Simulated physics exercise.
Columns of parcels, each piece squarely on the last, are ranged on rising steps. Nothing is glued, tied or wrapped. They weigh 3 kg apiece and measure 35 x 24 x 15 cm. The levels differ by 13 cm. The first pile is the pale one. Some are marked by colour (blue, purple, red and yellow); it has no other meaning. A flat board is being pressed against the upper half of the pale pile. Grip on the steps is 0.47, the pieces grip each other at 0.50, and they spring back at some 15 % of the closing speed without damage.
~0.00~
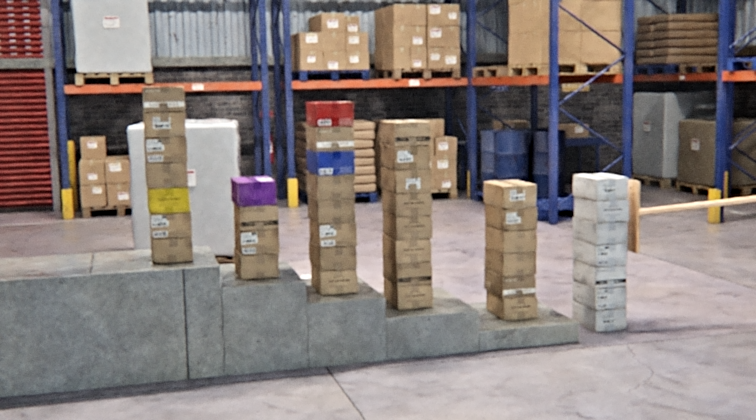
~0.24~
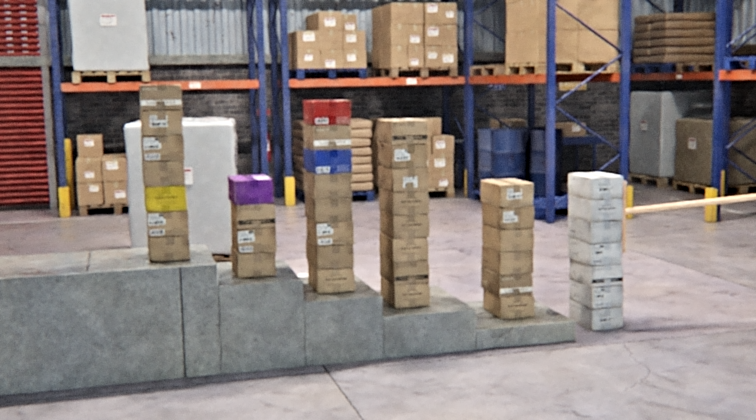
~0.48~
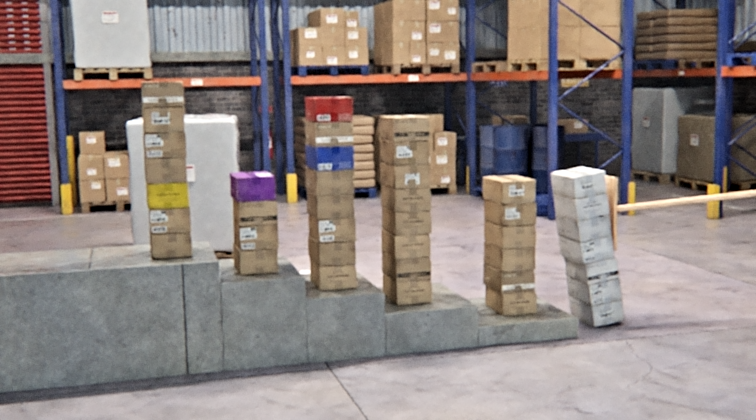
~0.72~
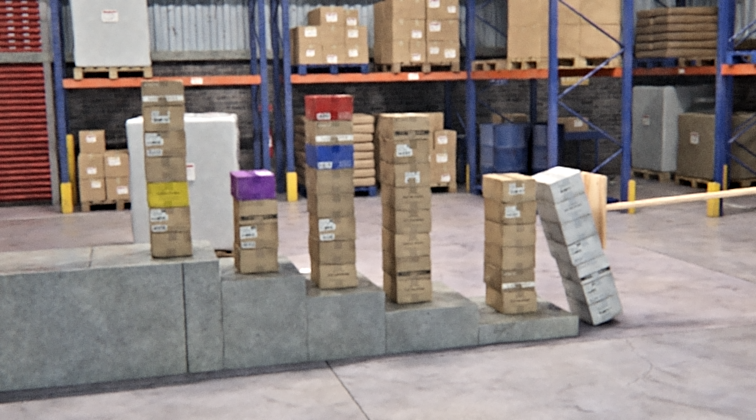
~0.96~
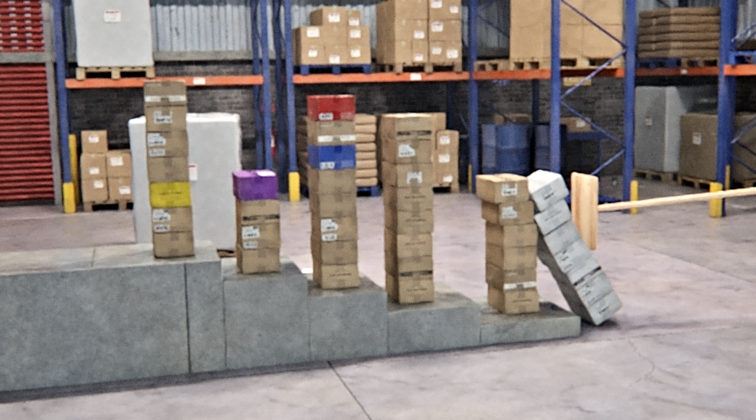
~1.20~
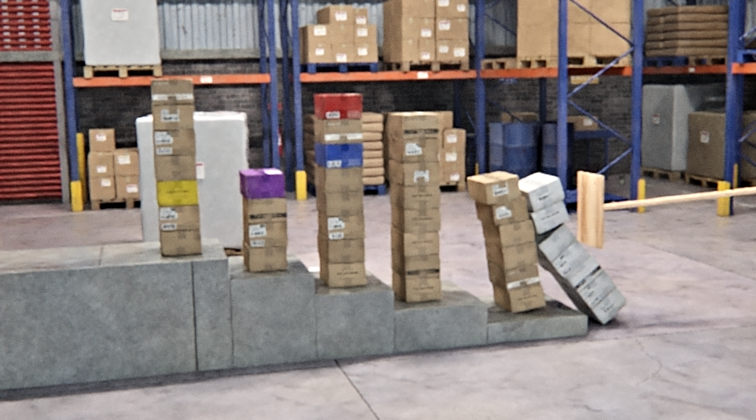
A flat board on a pole pushes in from the right against a pale column of parcels in a warehouse, seen from the front at a slight distance. Five brown cardboard columns stand on grey steps rising to the left, with yellow, purple, red and blue parcels among them. The pale column leans left onto the nearest brown one, which bends leftward as the view shifts slightly.
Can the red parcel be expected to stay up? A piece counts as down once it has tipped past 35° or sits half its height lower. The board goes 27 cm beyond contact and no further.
In the end the red parcel stays up.
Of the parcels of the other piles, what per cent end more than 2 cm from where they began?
Shifted: 50 per cent.
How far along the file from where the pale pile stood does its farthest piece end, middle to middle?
Some 95 cm.
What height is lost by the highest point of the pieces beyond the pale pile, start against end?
About 0 cm.
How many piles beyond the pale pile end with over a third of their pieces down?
1 of them.
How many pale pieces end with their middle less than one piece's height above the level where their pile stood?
The count is 1.
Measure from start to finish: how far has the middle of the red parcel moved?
Some 2 cm.
By 1.44 s, 7 of the pale pile down; none of the 33 other parcels down, 6 disturbed; red parcel unmoved.
By 1.76 s, 7 of the pale pile down; 5 of the 33 other parcels down; red parcel unmoved.
When it is over (2.8 s), 7 of the pale pile down; 5 of the 33 other parcels down; red parcel moved 20 mm; blue parcel moved 13 mm; purple parcel unmoved. In pixels of the last frame, middles, red parcel near (335, 106), blue parcel near (337, 154).
